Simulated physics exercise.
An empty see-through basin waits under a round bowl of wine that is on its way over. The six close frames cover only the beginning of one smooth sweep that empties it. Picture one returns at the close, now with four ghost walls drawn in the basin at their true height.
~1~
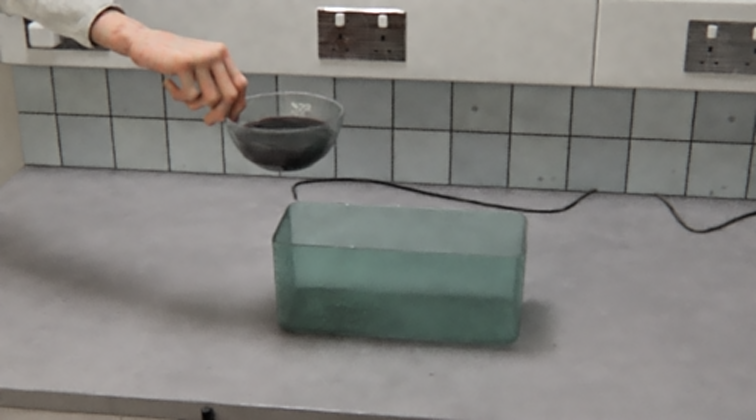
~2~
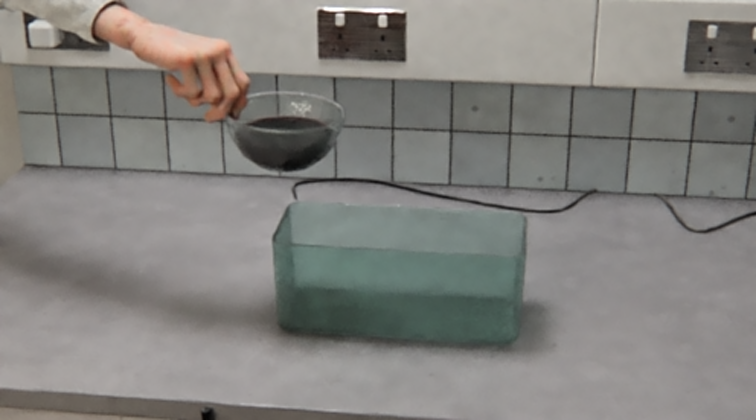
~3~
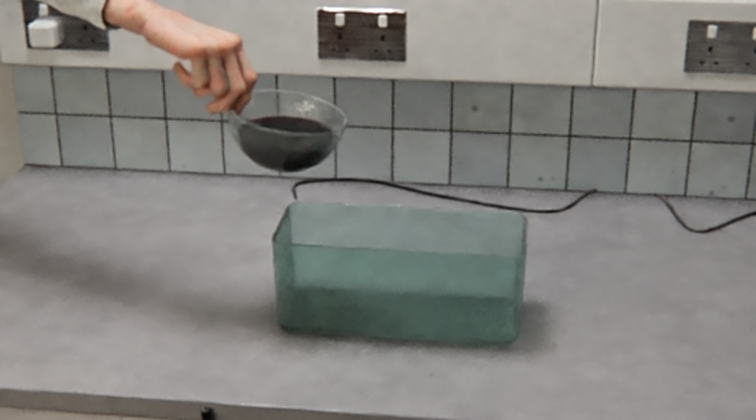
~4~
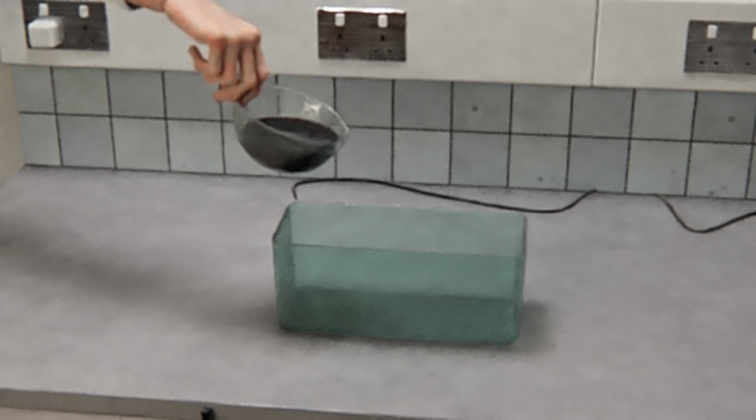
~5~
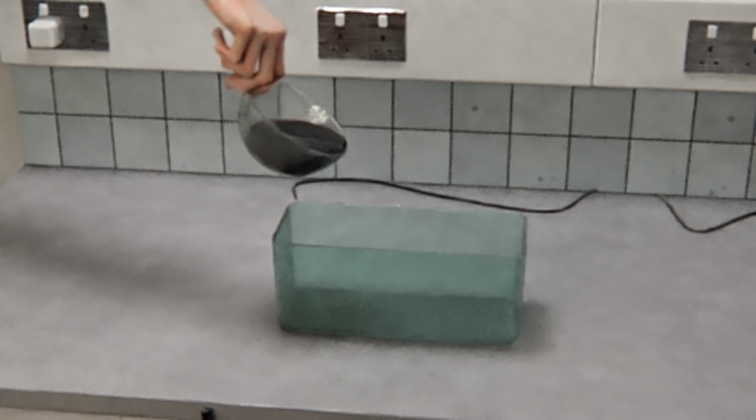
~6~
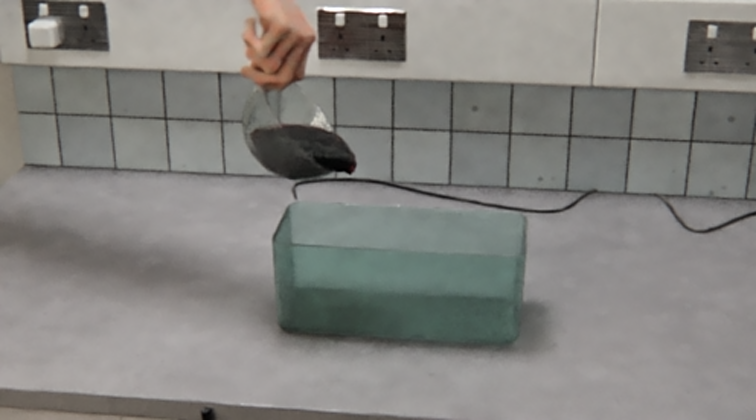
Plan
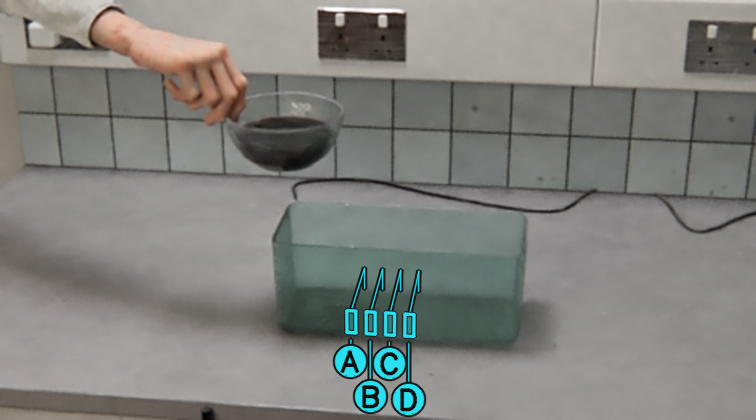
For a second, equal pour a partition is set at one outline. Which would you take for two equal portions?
I would pick slot B.
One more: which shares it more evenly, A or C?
That is slot A.
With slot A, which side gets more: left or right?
The right side.
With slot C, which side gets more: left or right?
The left one.
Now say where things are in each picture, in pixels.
Upright, lip at (341, 113); basin from (278, 326) to (519, 341); nothing has left yet, in the first frame.
Tipped about 2°, lip at (342, 115); nothing has left yet, in the second frame.
Tipped about 10°, lip at (344, 122); nothing has left yet, in the third frame.
Tipped about 21°, lip at (346, 134); nothing has left yet, in the fourth frame.
Tipped about 35°, lip at (345, 149); nothing has left yet, in the fifth frame.
Tipped about 52°, lip at (340, 164); wine is over the lip, down to (352, 169), in the sixth frame.
In cyan, A at (350, 339); B at (370, 340); C at (389, 341); D at (408, 343).
With A, about 29 % ends left of the wall and 70 % right of it.
With B, about 54 % ends left of the wall and 44 % right of it.
With C, about 81 % ends left of the wall and 13 % right of it; 5 % is lost outside.
With D, about 77 % ends left of the wall and 19 % right of it; 4 % is lost outside.
